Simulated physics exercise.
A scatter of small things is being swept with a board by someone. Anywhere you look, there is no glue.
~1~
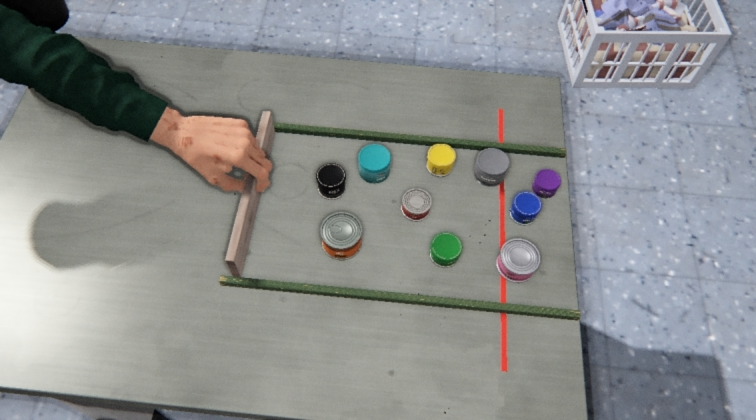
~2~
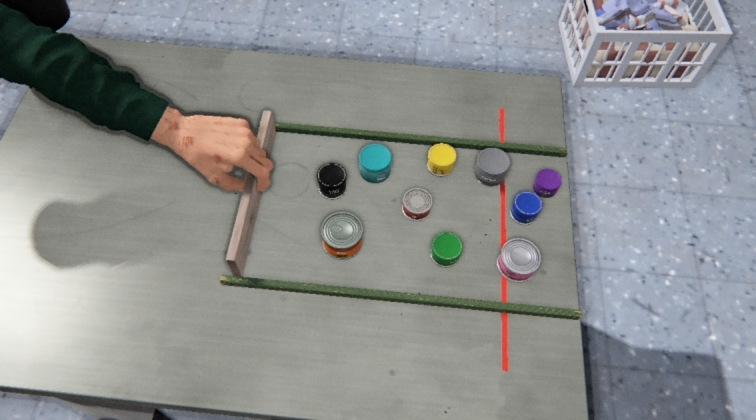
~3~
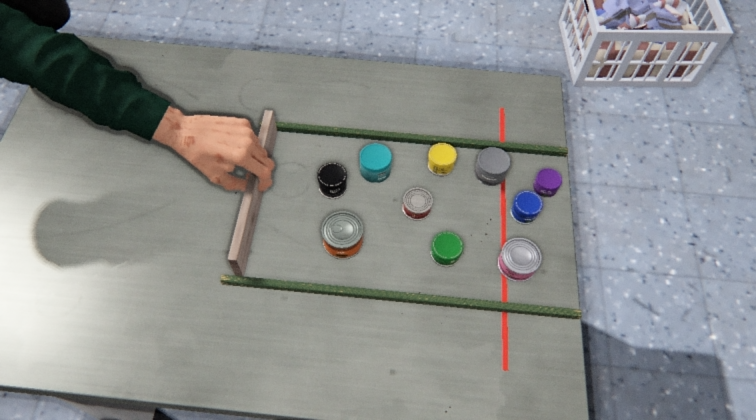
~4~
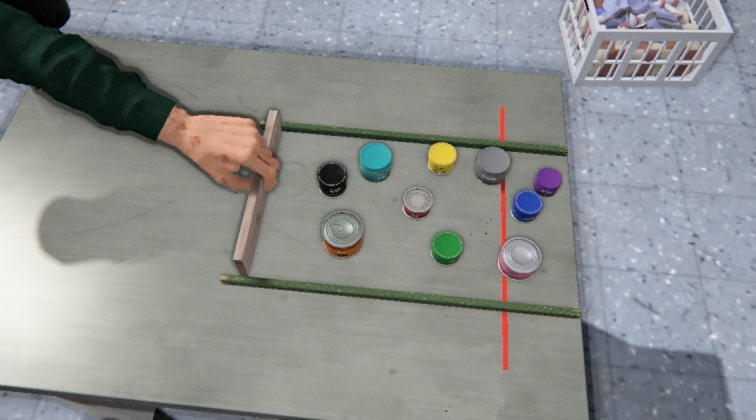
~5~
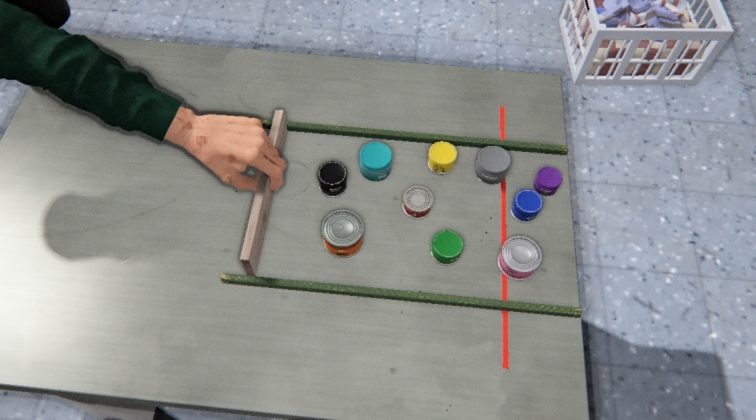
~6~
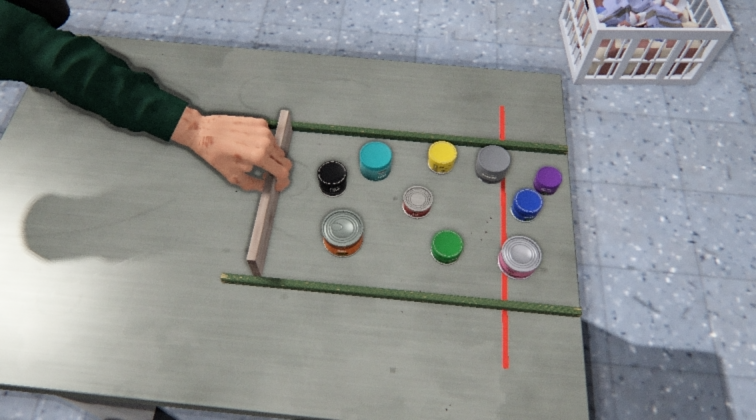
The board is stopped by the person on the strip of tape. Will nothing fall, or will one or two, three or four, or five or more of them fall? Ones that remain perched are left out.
One or two fall.
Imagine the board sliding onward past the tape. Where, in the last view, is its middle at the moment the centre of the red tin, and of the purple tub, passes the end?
Near (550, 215), then near (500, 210).
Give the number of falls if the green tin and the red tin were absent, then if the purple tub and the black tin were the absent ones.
In order, the numbers are 0 and 1.
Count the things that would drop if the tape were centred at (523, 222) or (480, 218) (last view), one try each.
Try by try, 2 and 0.
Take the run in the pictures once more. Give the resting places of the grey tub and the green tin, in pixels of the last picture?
Grey tub at about (549, 170), green tin at about (561, 274).
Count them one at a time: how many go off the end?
Exactly 2.
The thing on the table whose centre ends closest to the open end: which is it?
That one is the green tin.
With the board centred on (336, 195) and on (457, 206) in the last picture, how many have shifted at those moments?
I make it 2 at the first spot and 8 at the other.
A little later, none off yet; purple tub at rest near (547, 181); blue tin at rest near (526, 206); pink tin at rest near (519, 258).
Next, none off yet; purple tub at rest near (547, 181); blue tin at rest near (526, 206); pink tin shifted about its own width near (556, 265).
When it is over, the number that fall off is one or two; down, pink tin and purple tub.
